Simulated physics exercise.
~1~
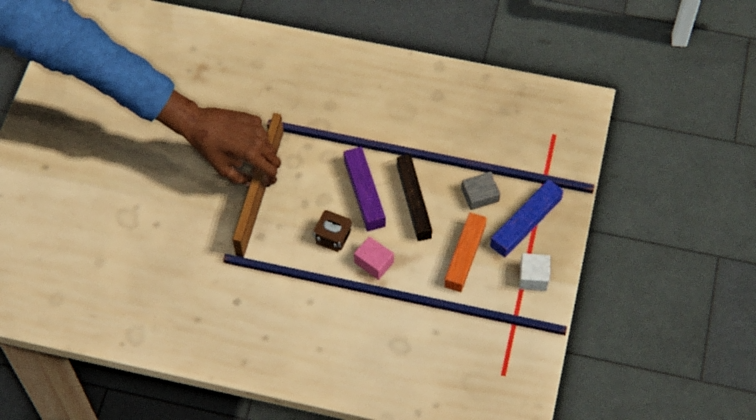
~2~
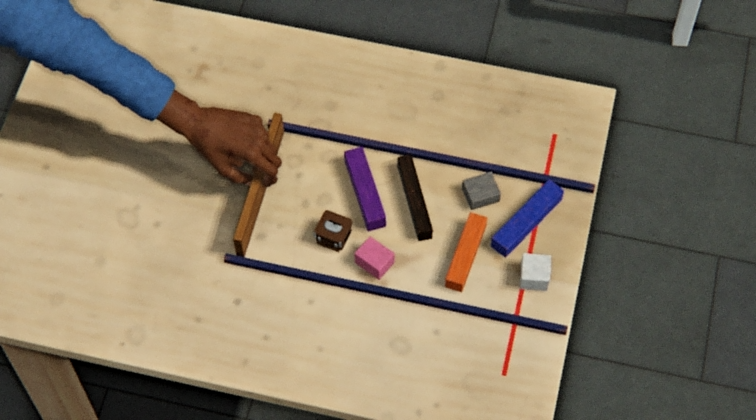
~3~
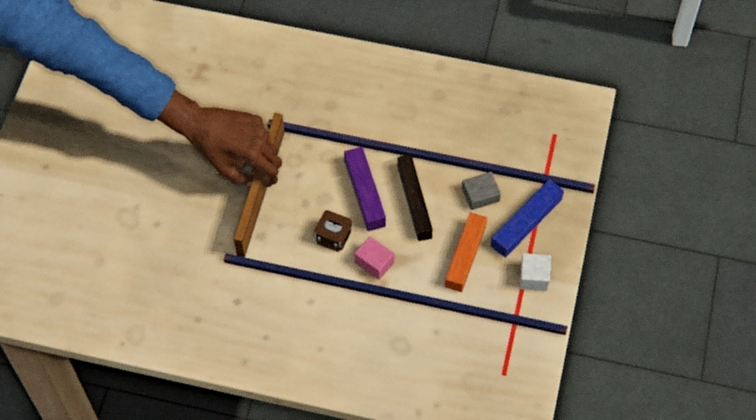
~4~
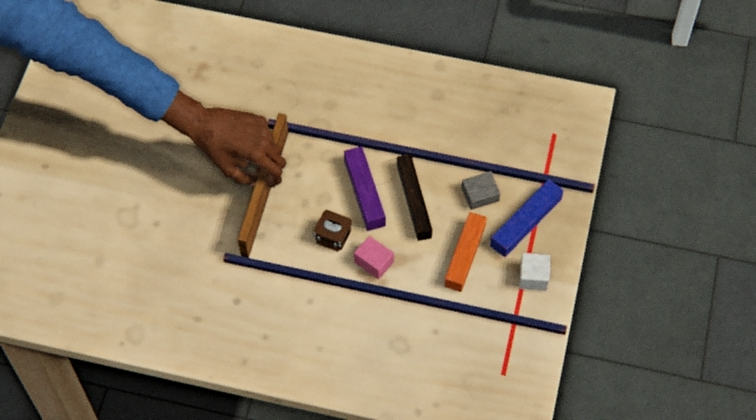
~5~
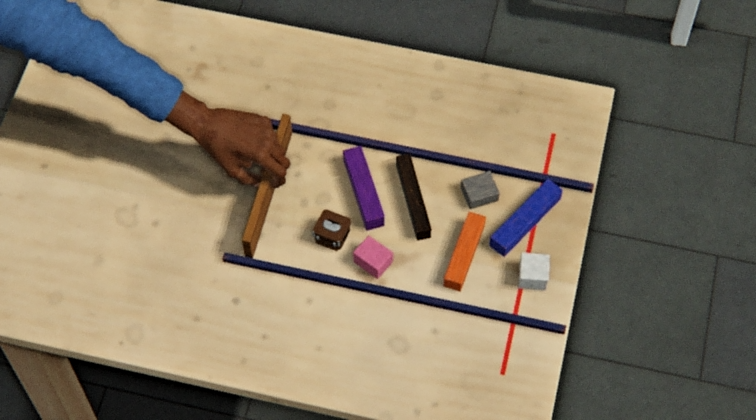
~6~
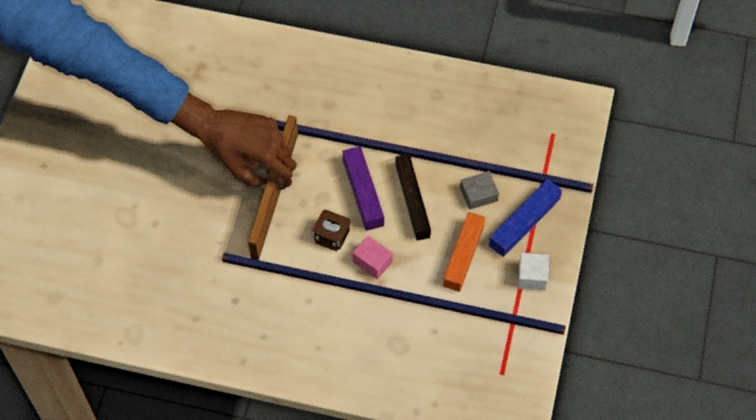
On a wooden table between two dark rails, a hand in a blue sleeve held a board still, then slid it slightly right toward the colored sticks and blocks, which stayed put.
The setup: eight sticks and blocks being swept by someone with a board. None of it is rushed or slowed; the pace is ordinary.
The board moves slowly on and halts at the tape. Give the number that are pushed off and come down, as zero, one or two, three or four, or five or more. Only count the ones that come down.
The count of pieces that drop is three or four, then.
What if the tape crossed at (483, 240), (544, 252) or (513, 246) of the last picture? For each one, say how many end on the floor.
0, 5, 2.
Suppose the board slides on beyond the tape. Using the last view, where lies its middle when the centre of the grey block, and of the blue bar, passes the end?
First one: Around (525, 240). Other one: Around (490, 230).
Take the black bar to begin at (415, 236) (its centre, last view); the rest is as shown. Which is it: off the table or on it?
It stays put.
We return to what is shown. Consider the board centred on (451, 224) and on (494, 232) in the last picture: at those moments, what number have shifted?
I make it 8 at the first spot and 8 at the other.
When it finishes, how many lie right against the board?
Looks like 3 of them, all told.
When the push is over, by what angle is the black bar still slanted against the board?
Angle: Roughly 20 degrees.
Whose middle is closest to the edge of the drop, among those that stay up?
Result: The black bar.
Soon after, none off yet; white block at rest near (533, 272); blue bar at rest near (526, 218); grey block at rest near (480, 190).
Then, none off yet; white block at rest near (535, 273); blue bar moving near (533, 222); grey block moved a little near (491, 191).
Further on, none off yet; white block moved about its own width near (567, 290); blue bar moved about its own width near (585, 231); grey block moved well along near (556, 198).
At rest, the number that fall off is three or four; fallen, orange bar, grey block, blue bar and white block.
